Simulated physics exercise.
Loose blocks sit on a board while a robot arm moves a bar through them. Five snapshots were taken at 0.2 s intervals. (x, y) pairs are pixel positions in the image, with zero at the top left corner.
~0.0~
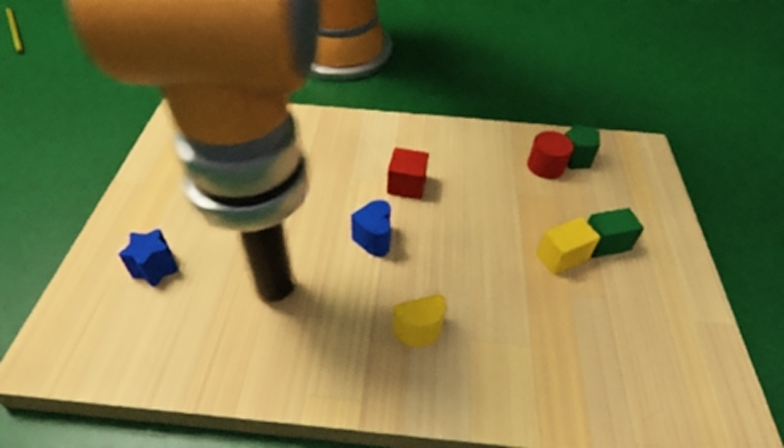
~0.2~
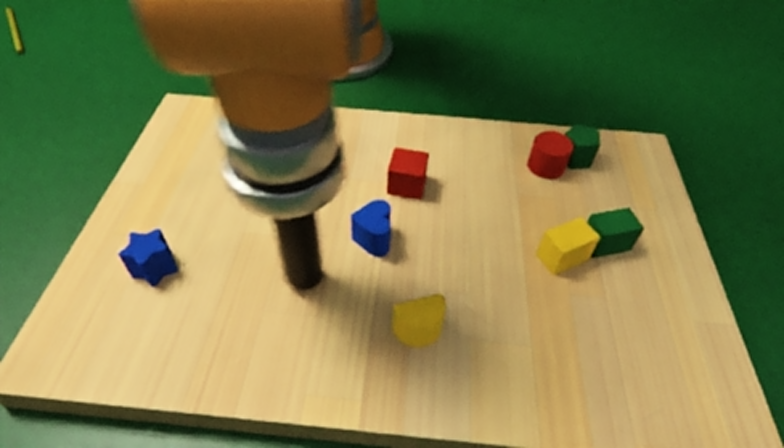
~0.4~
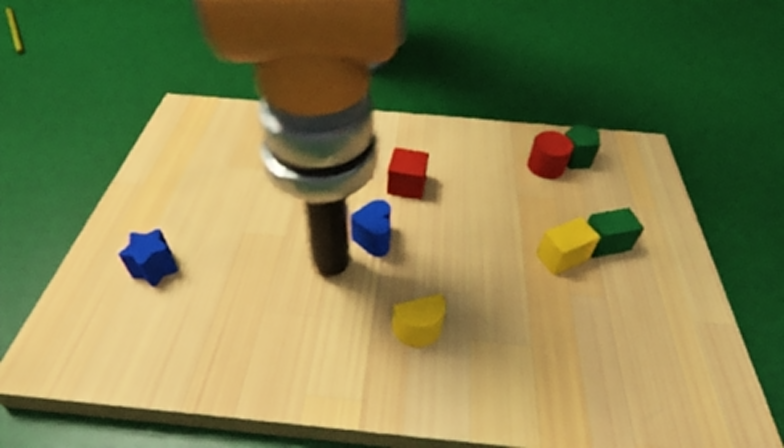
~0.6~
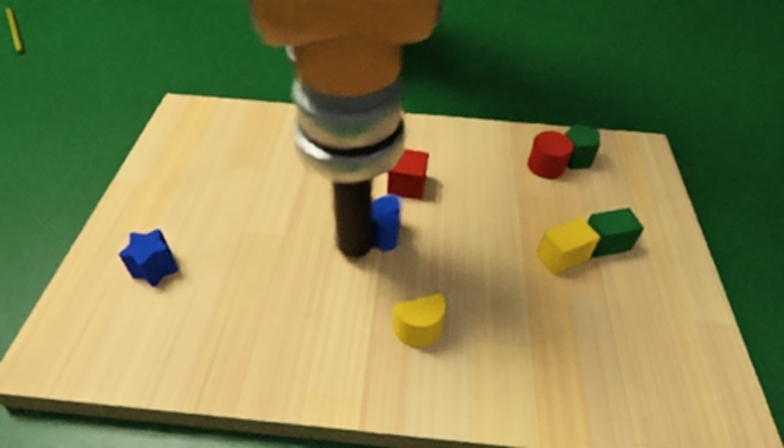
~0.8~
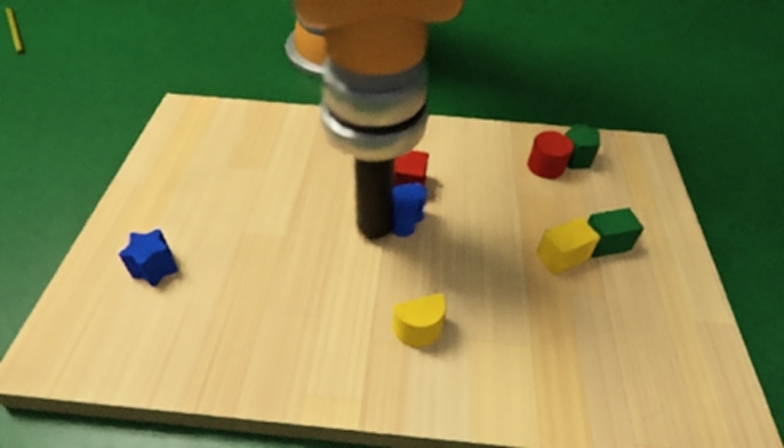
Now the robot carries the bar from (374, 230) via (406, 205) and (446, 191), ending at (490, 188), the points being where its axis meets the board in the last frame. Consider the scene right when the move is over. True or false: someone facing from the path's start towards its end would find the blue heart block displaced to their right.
That claim is true.
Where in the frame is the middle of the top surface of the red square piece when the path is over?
Its top middle will sit at (418, 148).
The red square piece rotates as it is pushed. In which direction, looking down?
From the top, the block rotates counterclockwise.
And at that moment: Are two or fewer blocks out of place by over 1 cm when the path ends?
Going by the path, yes.
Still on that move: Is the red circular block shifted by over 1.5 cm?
Final answer: No.
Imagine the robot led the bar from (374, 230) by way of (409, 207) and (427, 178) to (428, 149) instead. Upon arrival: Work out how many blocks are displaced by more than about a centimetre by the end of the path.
Two.
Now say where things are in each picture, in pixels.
In the first frame, bar tip (275, 285); block tops, blue heart block (374, 216); red square piece (409, 161); red circular block (554, 143).
In the second frame, bar (304, 274); blocks unchanged.
In the third frame, bar (331, 260); blocks unchanged.
In the fourth frame, bar (355, 243); blue heart block (384, 210).
In the fifth frame, bar (374, 225); blue heart block (407, 197); red square piece (409, 161); red circular block (554, 143).
What follows on the original path. One third of the way, bar (407, 199); blue heart block (442, 182), turned 20° clockwise; red square piece (413, 155), turned 20° anticlockwise.
Two thirds of the way, bar (448, 185); blue heart block (484, 176), turned 50° clockwise; red square piece (418, 148), turned 35° anticlockwise.
At the end, bar (492, 182); blue heart block (526, 180), turned 70° clockwise; red square piece (418, 148), turned 35° anticlockwise; red circular block in place.
